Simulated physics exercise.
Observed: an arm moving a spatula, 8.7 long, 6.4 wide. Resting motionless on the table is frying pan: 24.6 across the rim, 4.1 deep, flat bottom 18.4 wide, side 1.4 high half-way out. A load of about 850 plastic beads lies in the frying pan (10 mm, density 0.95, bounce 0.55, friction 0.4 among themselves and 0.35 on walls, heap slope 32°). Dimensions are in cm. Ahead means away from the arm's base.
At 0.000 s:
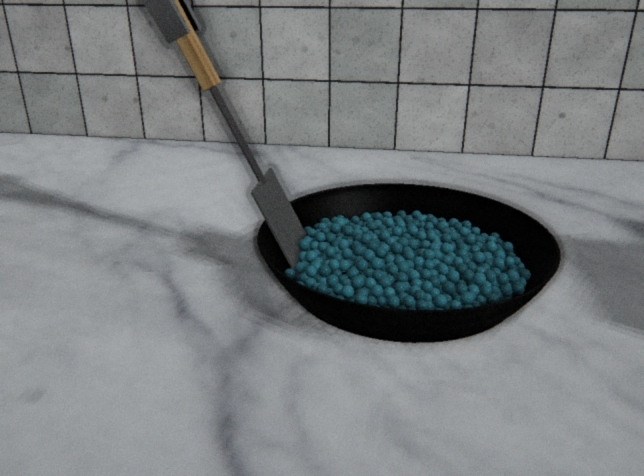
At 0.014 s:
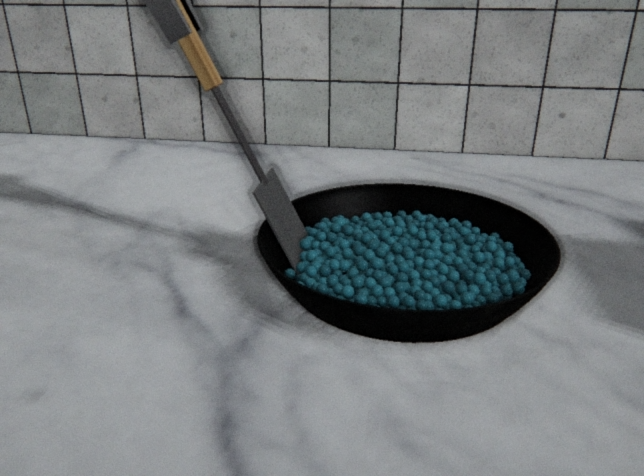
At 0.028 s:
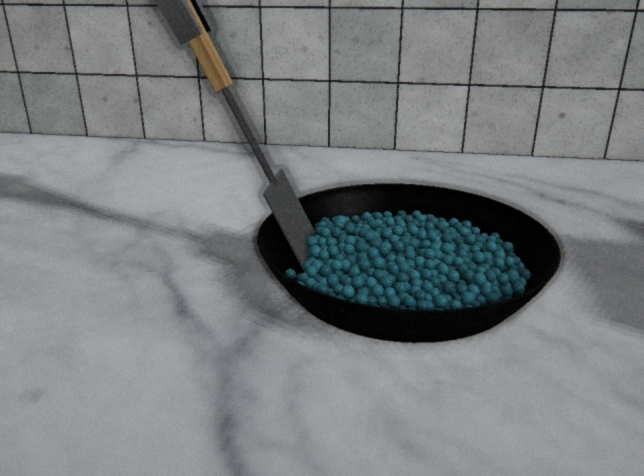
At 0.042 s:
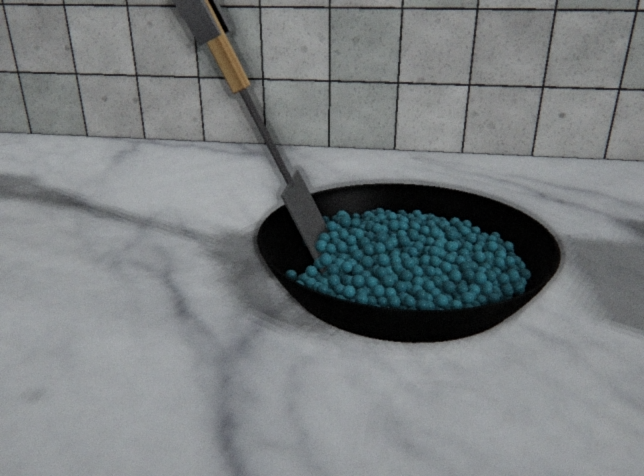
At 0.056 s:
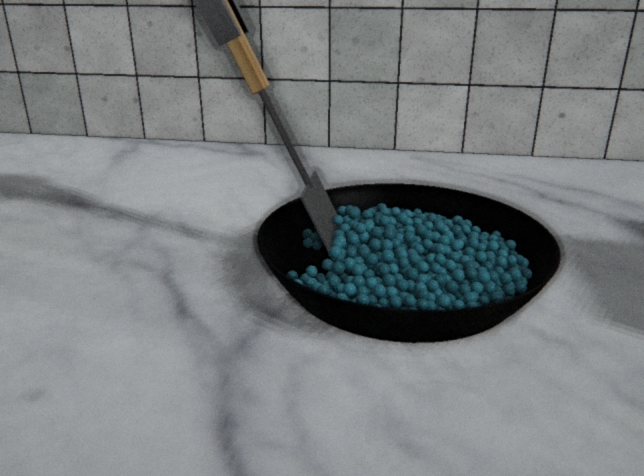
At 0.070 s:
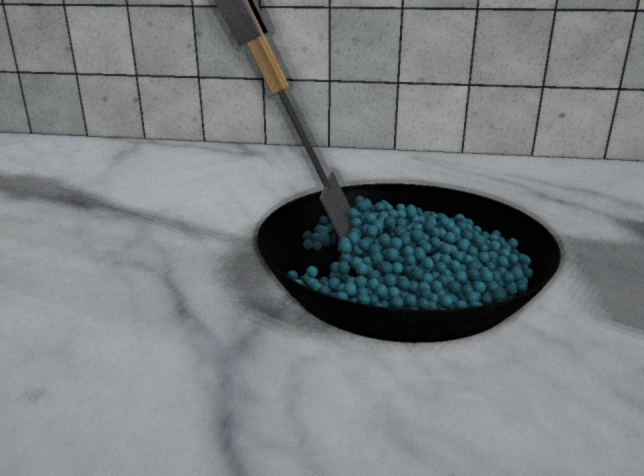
We see a spatula angled into a black frying pan of teal beads on a marble surface; its blade moves slowly right from the pan's left side, pushing into the beads and leaving a small gap behind it.
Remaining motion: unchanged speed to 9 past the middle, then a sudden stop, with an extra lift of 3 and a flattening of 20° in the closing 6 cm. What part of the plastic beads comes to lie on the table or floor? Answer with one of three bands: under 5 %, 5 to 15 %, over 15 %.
Over 15 %.
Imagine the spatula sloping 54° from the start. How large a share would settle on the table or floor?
I'd put it at about 20 per cent.
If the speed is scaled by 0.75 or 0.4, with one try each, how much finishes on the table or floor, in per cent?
Roughly 20 % and roughly 5 %.
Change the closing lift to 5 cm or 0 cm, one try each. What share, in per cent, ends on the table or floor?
Try one gives about 20 in a hundred, try two about 15 in a hundred.
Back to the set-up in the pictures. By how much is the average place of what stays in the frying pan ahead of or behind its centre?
2.5 cm ahead.
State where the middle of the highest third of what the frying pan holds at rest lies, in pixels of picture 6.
The centre sits close to (478, 262).
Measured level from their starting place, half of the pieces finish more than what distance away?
Level distance of around 3 cm.
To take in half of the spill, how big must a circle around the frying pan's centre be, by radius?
The answer is around 30 cm.
After 0.10 s, sloping 64°, highest piece 8 above the table; 853 in the frying pan.
After 0.14 s, sloping 58°, highest piece 8 above the table; 853 in the frying pan.
After 0.36 s, sloping 44°, highest piece 13 above the table; 665 in the frying pan, 161 on the table or floor, 27 on the blade or in flight.
After 1.41 s, sloping 44°, highest piece 4 above the table; 665 in the frying pan, 188 on the table or floor.
In the end, 665 in the frying pan, 188 on the table or floor. That is 22 % on the table or floor.
